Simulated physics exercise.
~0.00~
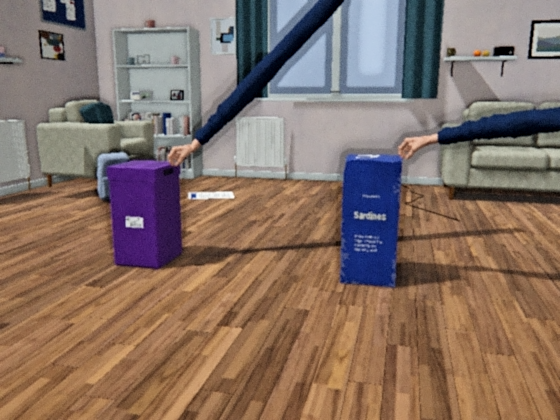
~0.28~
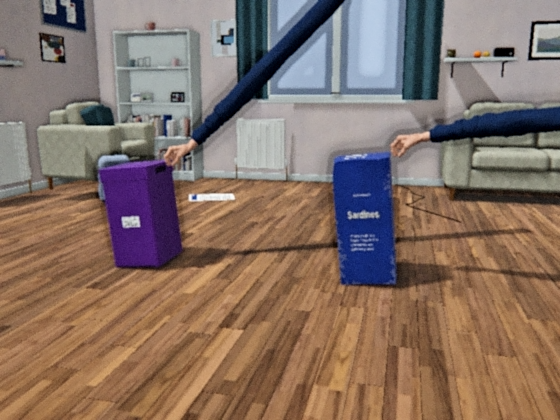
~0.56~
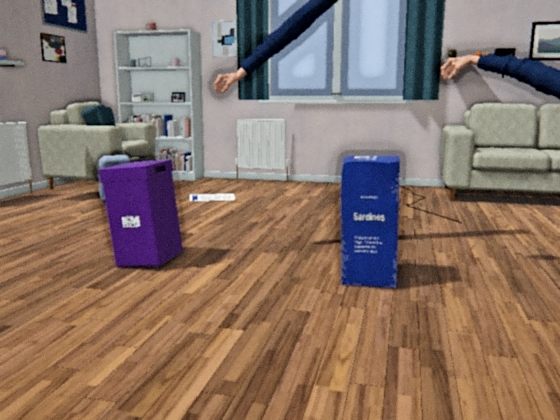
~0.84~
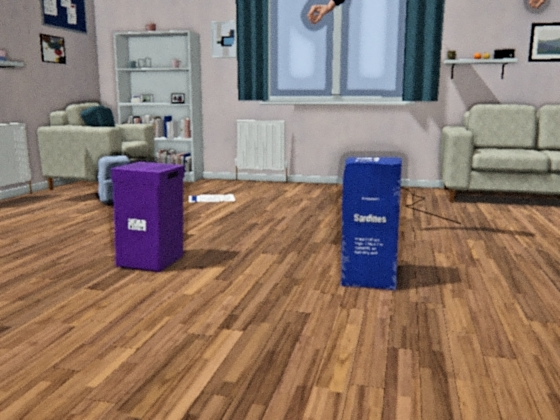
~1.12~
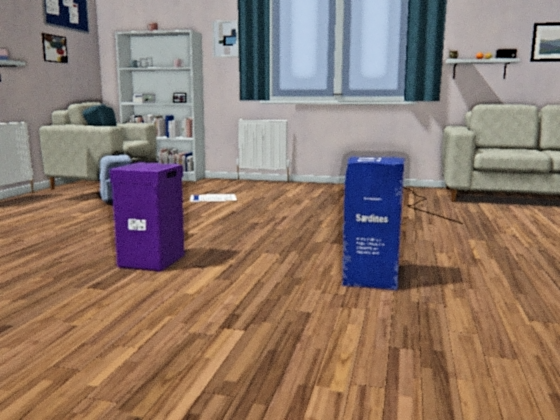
In a living room, two hands tilting a purple box and a blue box, then letting go as both rock back upright.
